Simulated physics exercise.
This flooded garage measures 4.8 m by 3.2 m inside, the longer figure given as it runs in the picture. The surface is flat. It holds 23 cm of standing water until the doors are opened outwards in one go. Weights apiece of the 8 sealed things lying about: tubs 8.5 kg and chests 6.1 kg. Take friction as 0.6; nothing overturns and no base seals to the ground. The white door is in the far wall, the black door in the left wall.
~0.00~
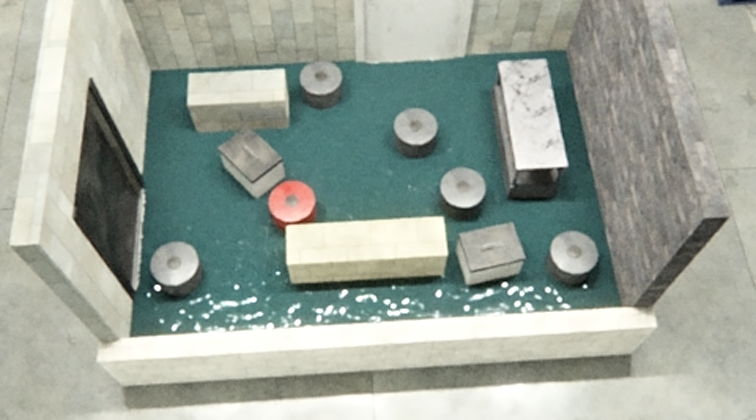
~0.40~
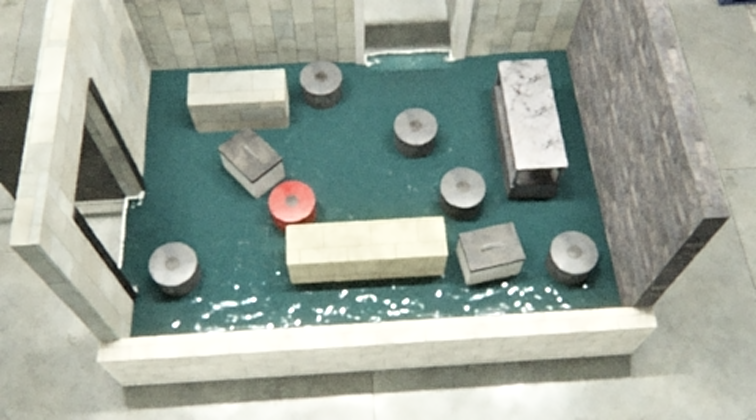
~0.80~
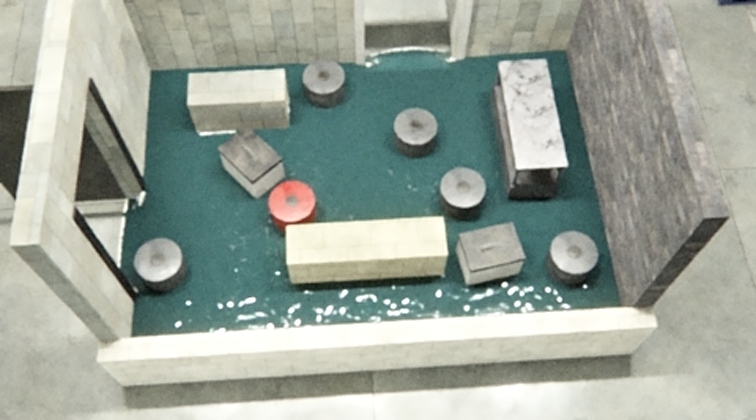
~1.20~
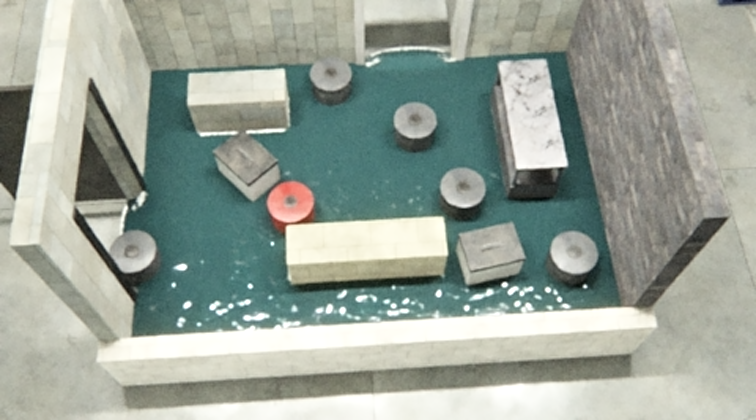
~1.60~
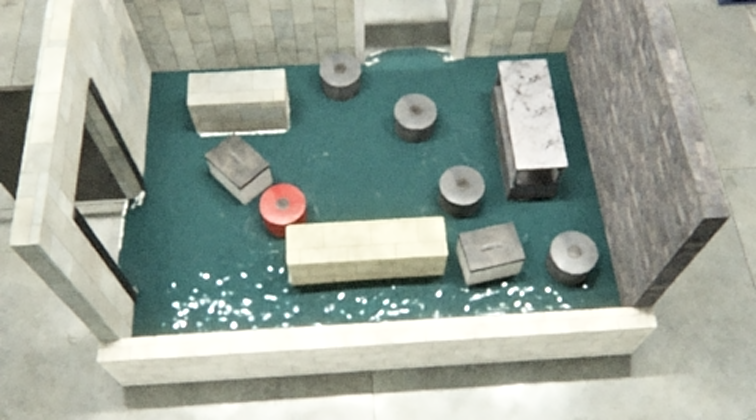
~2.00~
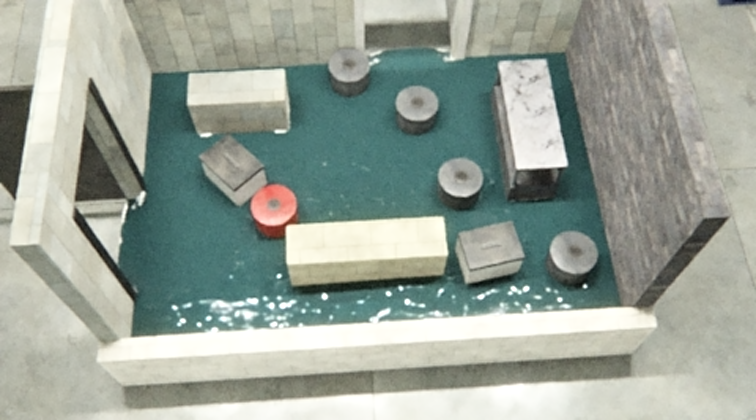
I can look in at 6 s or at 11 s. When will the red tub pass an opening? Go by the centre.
It leaves between the two times.
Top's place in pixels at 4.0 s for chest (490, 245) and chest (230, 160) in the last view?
Around (466, 210) and (195, 173).
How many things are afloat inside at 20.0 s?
I count 1.
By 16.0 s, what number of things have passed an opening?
I count 7.
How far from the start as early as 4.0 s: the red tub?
Roughly 50 cm by then.
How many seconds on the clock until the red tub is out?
At about 7.5 s.
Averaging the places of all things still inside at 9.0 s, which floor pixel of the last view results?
At about (458, 164).
After 4.0 s the red tub is near (237, 207), 0.5 m from its start, afloat; 2 of 8 are out; 6 afloat.
After 9.0 s the red tub has gone out (at 7.3 s); 5 of 8 are out; 3 afloat.
After 16.0 s the red tub has gone out (at 7.3 s); 7 of 8 are out; 1 afloat.
After 20.0 s the red tub has gone out (at 7.3 s); 7 of 8 are out; 1 afloat.
